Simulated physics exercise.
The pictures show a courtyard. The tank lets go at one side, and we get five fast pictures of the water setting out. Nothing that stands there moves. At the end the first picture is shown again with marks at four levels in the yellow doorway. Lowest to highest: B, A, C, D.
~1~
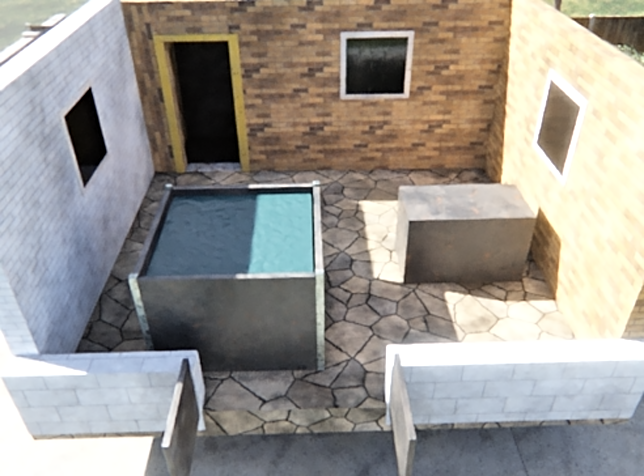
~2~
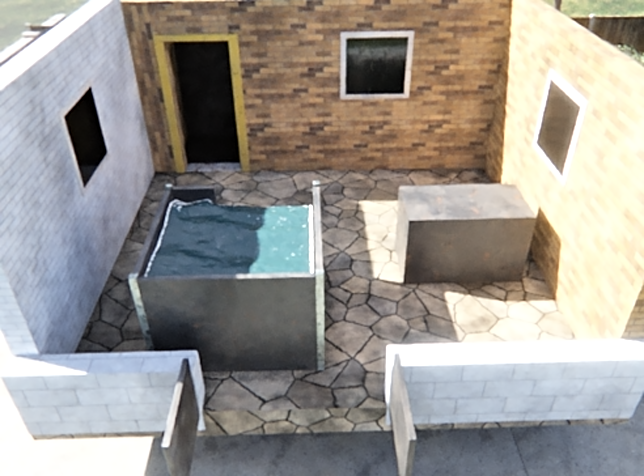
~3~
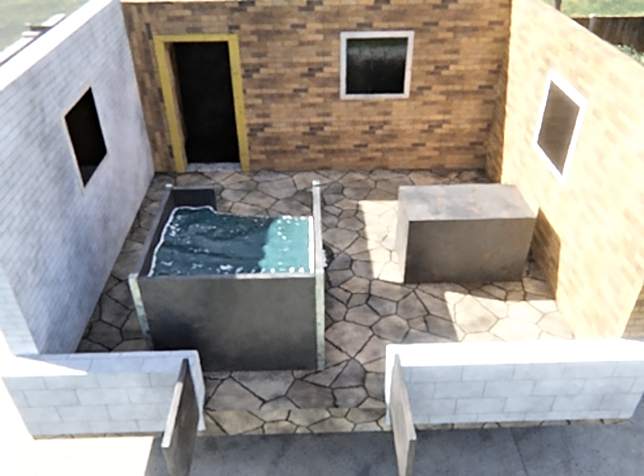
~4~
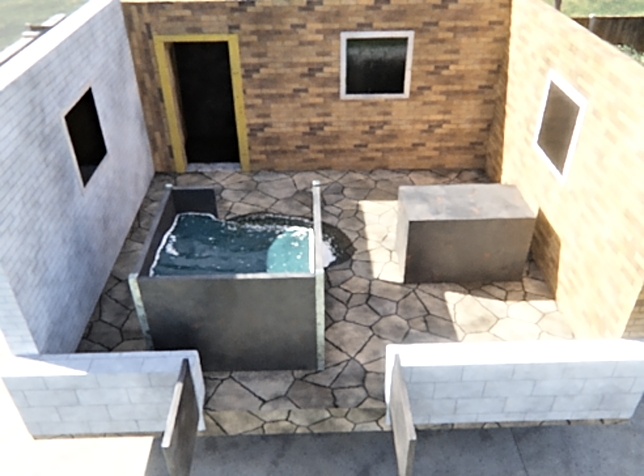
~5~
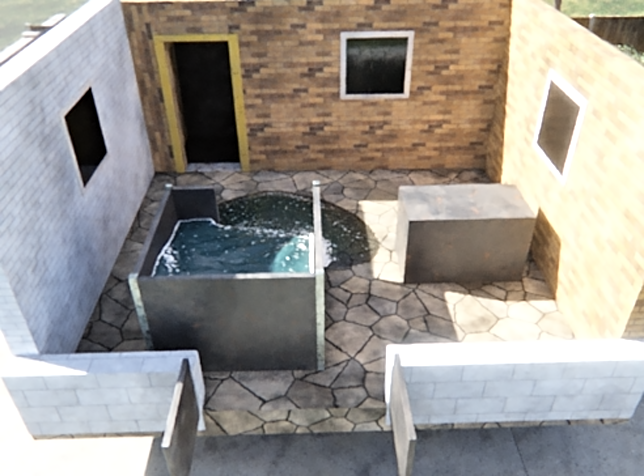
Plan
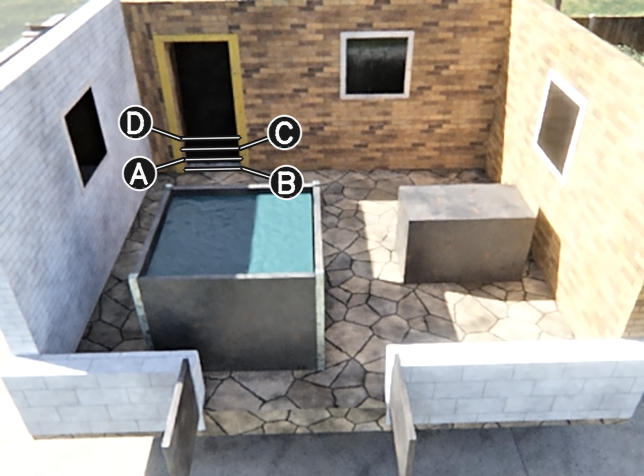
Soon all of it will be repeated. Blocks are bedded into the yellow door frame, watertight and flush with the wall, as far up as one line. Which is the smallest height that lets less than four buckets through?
Go for C.
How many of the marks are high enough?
Two of them.
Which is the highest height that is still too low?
That would be A.
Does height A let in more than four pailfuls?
Yes, that goes wrong.
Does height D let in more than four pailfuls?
No.
On the marked copy, A at (212, 159); B at (213, 169); C at (211, 148); D at (209, 138); from the bottom up B, A, C, D.
For height A, about 10 bucketfuls get in.
For height B, dozens of bucketfuls pour in.
For height C, a splash gets over, under a bucket.
For height D, nothing gets over.
